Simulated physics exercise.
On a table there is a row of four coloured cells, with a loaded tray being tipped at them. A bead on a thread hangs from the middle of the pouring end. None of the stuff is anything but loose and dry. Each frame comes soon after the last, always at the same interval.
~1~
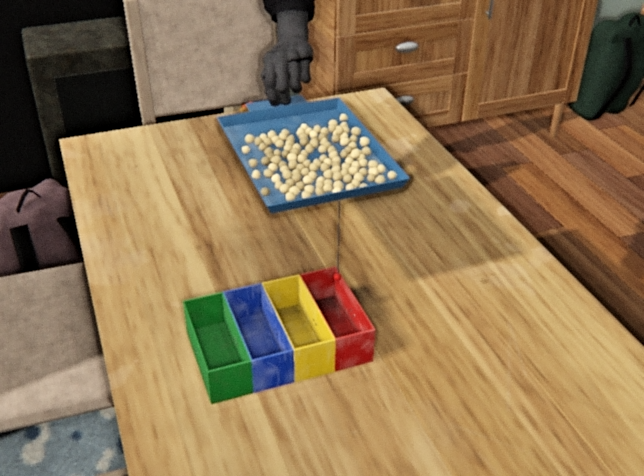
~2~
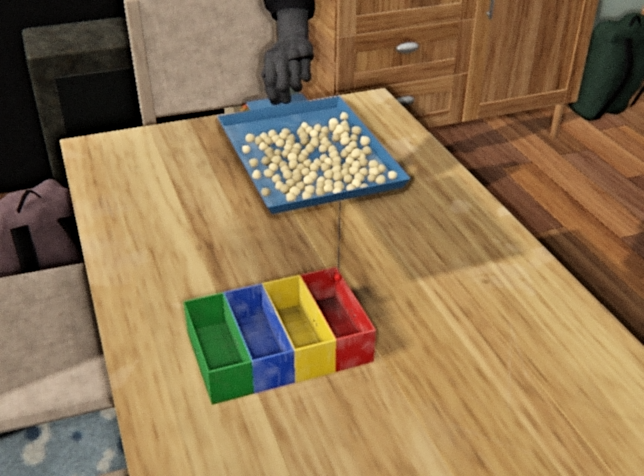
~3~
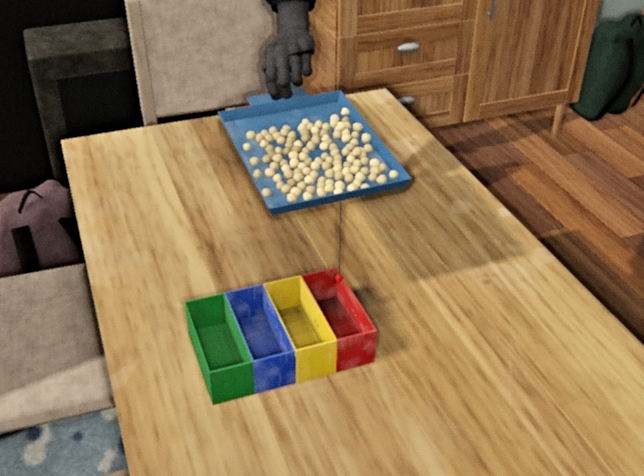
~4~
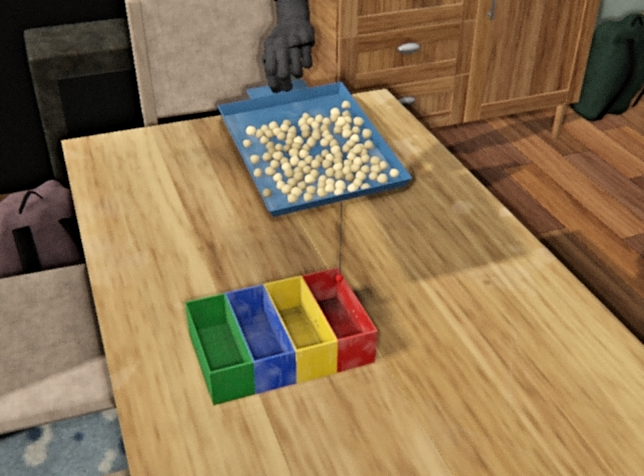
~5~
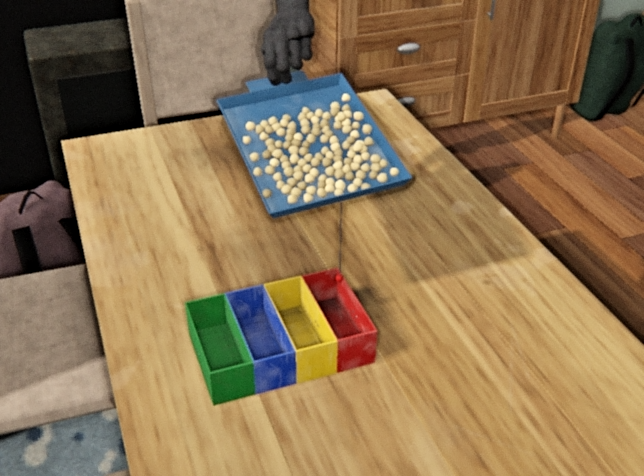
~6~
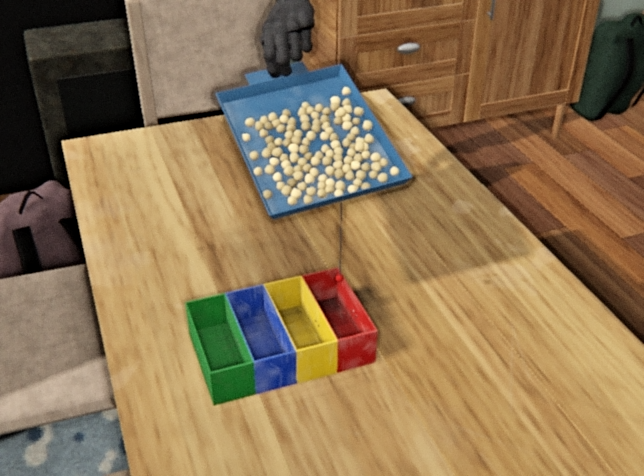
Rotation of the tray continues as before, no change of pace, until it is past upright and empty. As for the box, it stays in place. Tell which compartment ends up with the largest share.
The yellow compartment ends up with the largest share.
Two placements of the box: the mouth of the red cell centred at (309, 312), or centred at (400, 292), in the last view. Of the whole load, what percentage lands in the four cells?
You'd get 80 per cent first and 90 per cent second.
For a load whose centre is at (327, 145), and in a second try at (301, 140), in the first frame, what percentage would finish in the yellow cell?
It would be 50 in a hundred, and then 50 in a hundred.
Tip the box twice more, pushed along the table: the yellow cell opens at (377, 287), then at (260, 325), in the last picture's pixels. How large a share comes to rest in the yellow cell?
0 %, 30 %.
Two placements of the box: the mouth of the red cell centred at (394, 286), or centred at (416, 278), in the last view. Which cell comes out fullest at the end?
Try 1: Green. Try 2: The green one.
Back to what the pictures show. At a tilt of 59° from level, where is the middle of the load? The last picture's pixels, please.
In the last view, the load is centred close to (313, 185).
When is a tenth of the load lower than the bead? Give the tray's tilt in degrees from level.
Angle reached: About 65°.
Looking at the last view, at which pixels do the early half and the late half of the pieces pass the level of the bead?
I'd say around (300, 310) at first, then around (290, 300).
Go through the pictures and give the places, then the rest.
The first picture shows corners of the pouring end (271, 202) and (403, 176), level; middle of the load (324, 159), macadamia nuts; bead on its thread (338, 277); green cell (231, 379); blue cell (273, 368); yellow cell (315, 358); red cell (354, 347).
The second picture shows corners of the pouring end (272, 203) and (403, 177), level; middle of the load (324, 159).
The third picture shows corners of the pouring end (272, 205) and (404, 177), tipped barely, lowest at the left corner; middle of the load (325, 157).
The fourth picture shows corners of the pouring end (273, 207) and (405, 176), tipped a little, lowest at the left corner; middle of the load (326, 154).
The fifth picture shows corners of the pouring end (273, 209) and (405, 175), tipped a little, lowest at the left corner; middle of the load (326, 151).
The sixth picture shows corners of the pouring end (273, 210) and (406, 175), tipped a little, lowest at the left corner; middle of the load (326, 149); green cell (233, 381); blue cell (276, 369); yellow cell (317, 359); red cell (357, 348).
Just after the last frame, tray tipped steeply; almost all on the tray; just a few in the yellow cell; about a tenth falling or outside the box.
A moment on, tray tipped right over; roughly half in the yellow cell; roughly a quarter in the blue cell; roughly a quarter in the red cell; just a few in the green cell; about a tenth falling or outside the box.
Further on, tray tipped past a quarter turn; roughly half in the yellow cell; roughly a quarter in the blue cell; roughly a quarter in the red cell; just a few in the green cell; about a tenth falling or outside the box.
When it is over, tray tipped past a quarter turn; roughly half in the yellow cell; roughly a quarter in the blue cell; roughly a quarter in the red cell; just a few in the green cell; about a tenth outside the box.
